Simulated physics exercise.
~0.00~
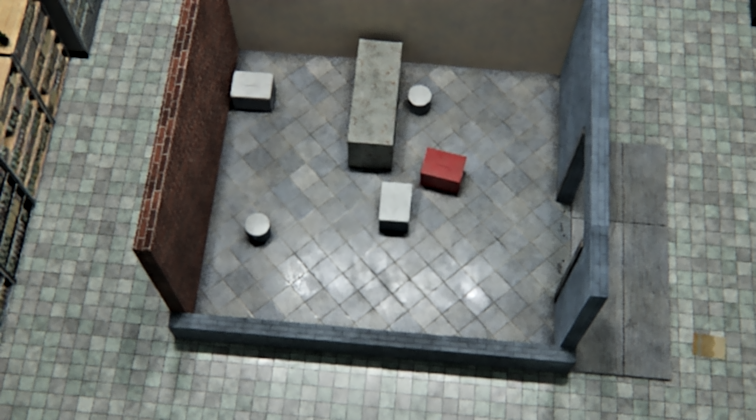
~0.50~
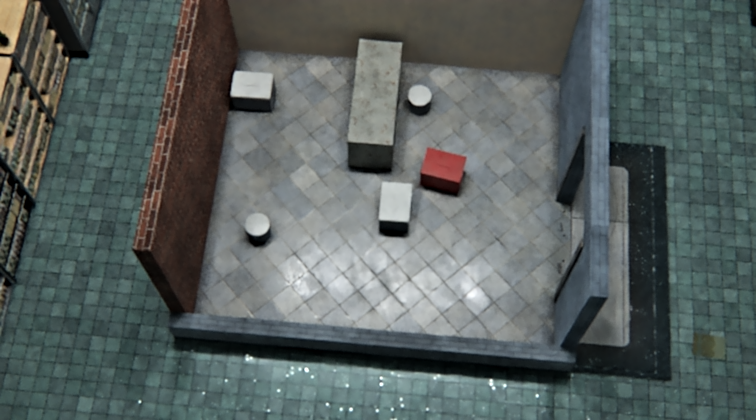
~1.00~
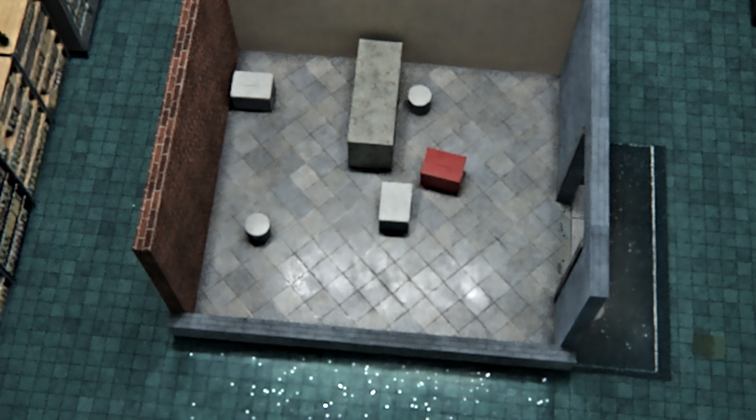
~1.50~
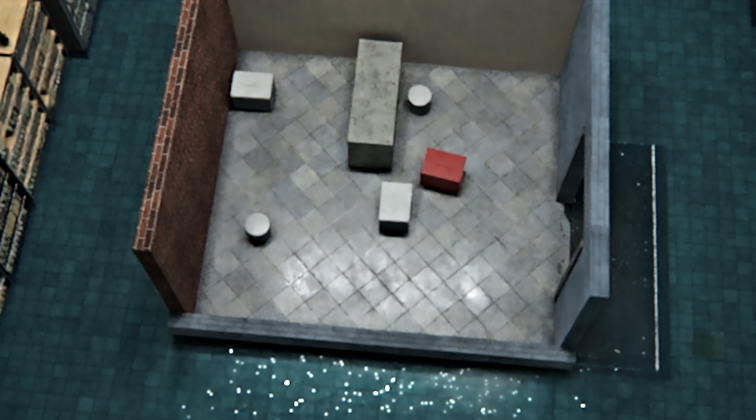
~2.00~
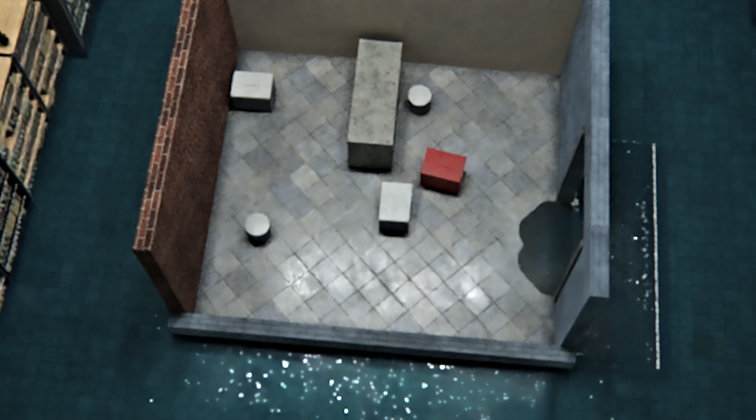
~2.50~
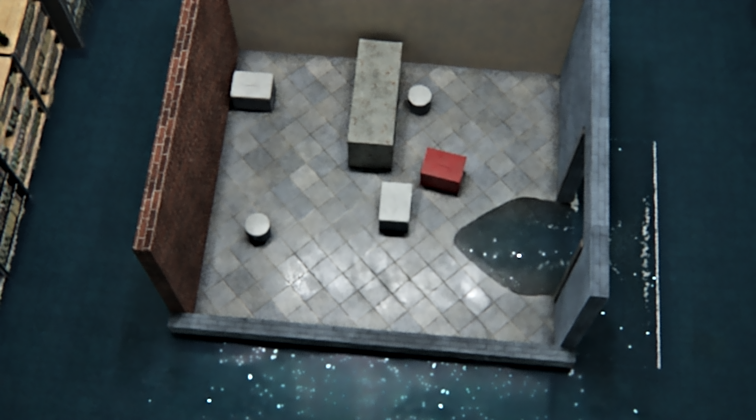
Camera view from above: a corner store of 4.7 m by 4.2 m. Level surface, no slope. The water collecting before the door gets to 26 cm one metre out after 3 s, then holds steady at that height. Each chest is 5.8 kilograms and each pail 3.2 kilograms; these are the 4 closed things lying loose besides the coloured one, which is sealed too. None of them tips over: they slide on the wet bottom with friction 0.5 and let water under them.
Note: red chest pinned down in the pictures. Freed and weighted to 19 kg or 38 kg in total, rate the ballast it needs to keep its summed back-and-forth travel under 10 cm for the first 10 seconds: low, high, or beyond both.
High.
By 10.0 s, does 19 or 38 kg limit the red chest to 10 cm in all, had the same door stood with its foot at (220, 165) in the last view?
Short version: The light mass is sufficient.
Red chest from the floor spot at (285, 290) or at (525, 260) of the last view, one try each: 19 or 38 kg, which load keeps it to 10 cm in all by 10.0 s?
Only the heavy mass does it, then neither mass does it.
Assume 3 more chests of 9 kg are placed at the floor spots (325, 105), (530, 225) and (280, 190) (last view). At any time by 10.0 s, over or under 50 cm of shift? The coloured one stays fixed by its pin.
Order as asked: Stays within / goes beyond / goes beyond.
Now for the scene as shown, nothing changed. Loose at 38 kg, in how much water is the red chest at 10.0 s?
Depth: Approx. 9 cm.
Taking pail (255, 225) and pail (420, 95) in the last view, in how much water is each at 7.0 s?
Depths: Near 15 cm, then near 5 cm.
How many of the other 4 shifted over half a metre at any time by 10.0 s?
I count 4 of them.
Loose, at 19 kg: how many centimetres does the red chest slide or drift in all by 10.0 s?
Some 40 centimetres of travel in total.
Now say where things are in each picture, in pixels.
The first picture shows the red chest at (444, 165), on the bottom; 0.0 m2 under water; 0 of 5 have shifted.
The second picture shows the red chest at (444, 165) rests on the ground; water covers 0.0 m2; 0 of 5 have shifted.
The third picture shows the red chest at (444, 165) rests on the ground; water covers 0.0 m2; 0 of 5 have shifted.
The fourth picture shows the red chest at (444, 165), on the bottom; water covers 0.0 m2; 0 of 5 have shifted.
The fifth picture shows the red chest at (444, 165) rests on the ground; water covers 0.4 m2; 0 of 5 have shifted.
The sixth picture shows the red chest at (444, 165), on the bottom; 1.3 m2 under water; 0 of 5 have shifted.
After 3.5 s the red chest would be 0 cm from its start with 19 kg and 0 cm from its start with 38 kg; 4 cm of water round it then.
After 4.5 s the red chest would be 27 cm from its start with 19 kg and 0 cm from its start with 38 kg; 6 cm of water round it then.
After 7.0 s the red chest would be 40 cm from its start with 19 kg and 0 cm from its start with 38 kg; 6 cm of water round it then.
After 10.0 s the red chest would be 41 cm from its start with 19 kg and 0 cm from its start with 38 kg; 9 cm of water round it then.
